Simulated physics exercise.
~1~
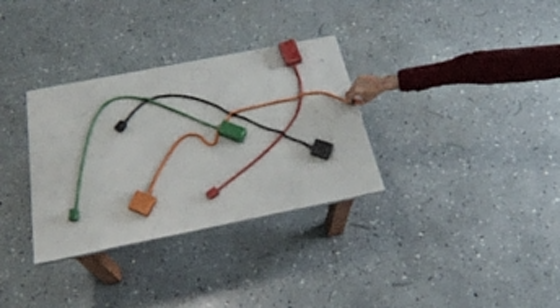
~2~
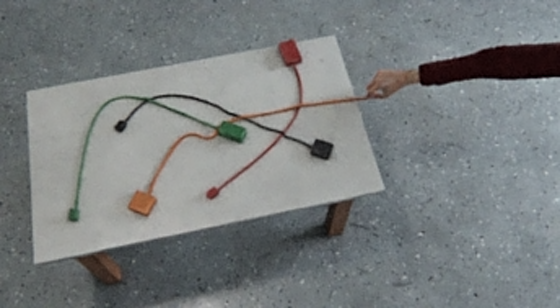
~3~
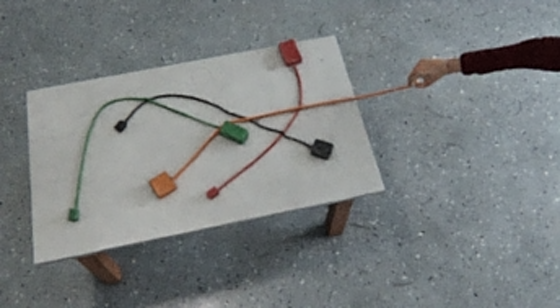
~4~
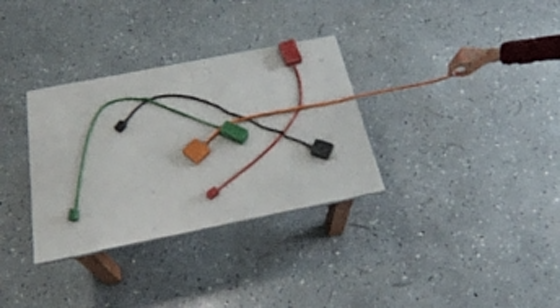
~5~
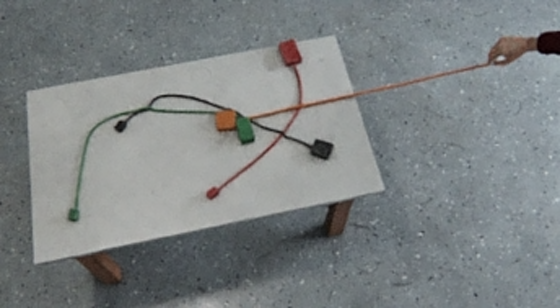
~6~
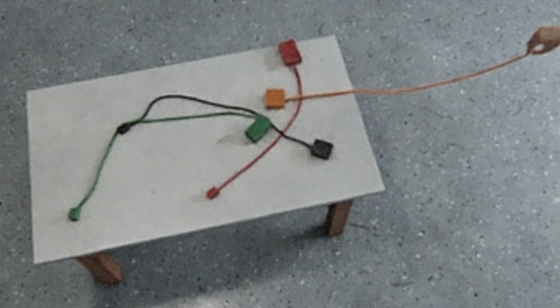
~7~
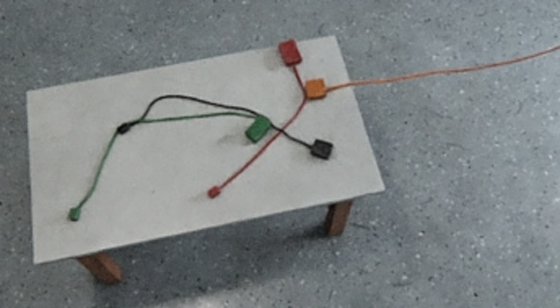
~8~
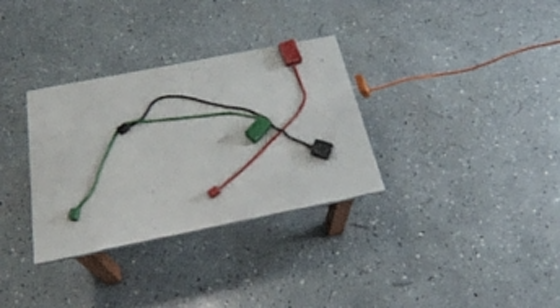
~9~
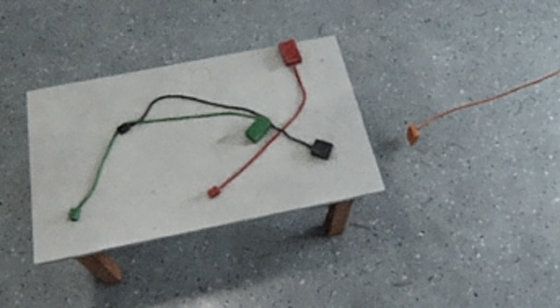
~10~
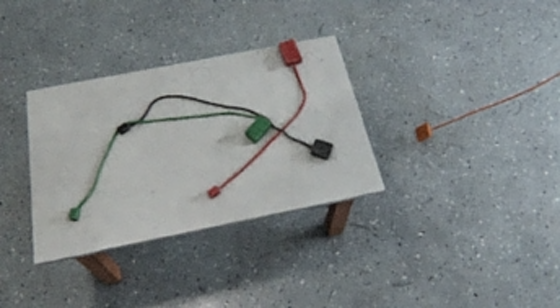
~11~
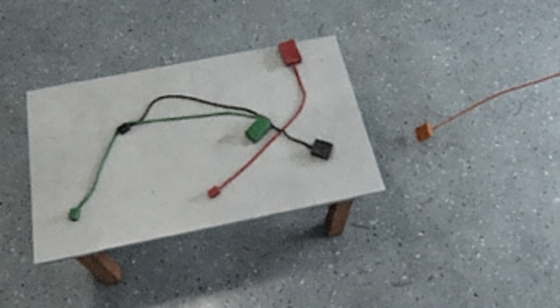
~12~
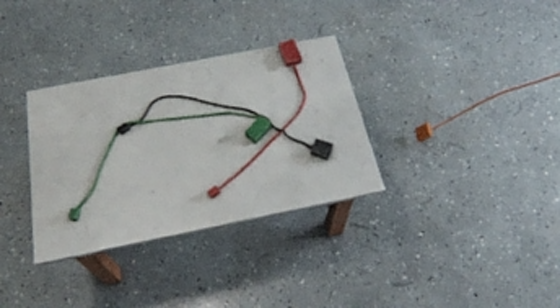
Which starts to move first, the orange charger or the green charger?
The orange charger starts to move first, and the green charger only shifts later.
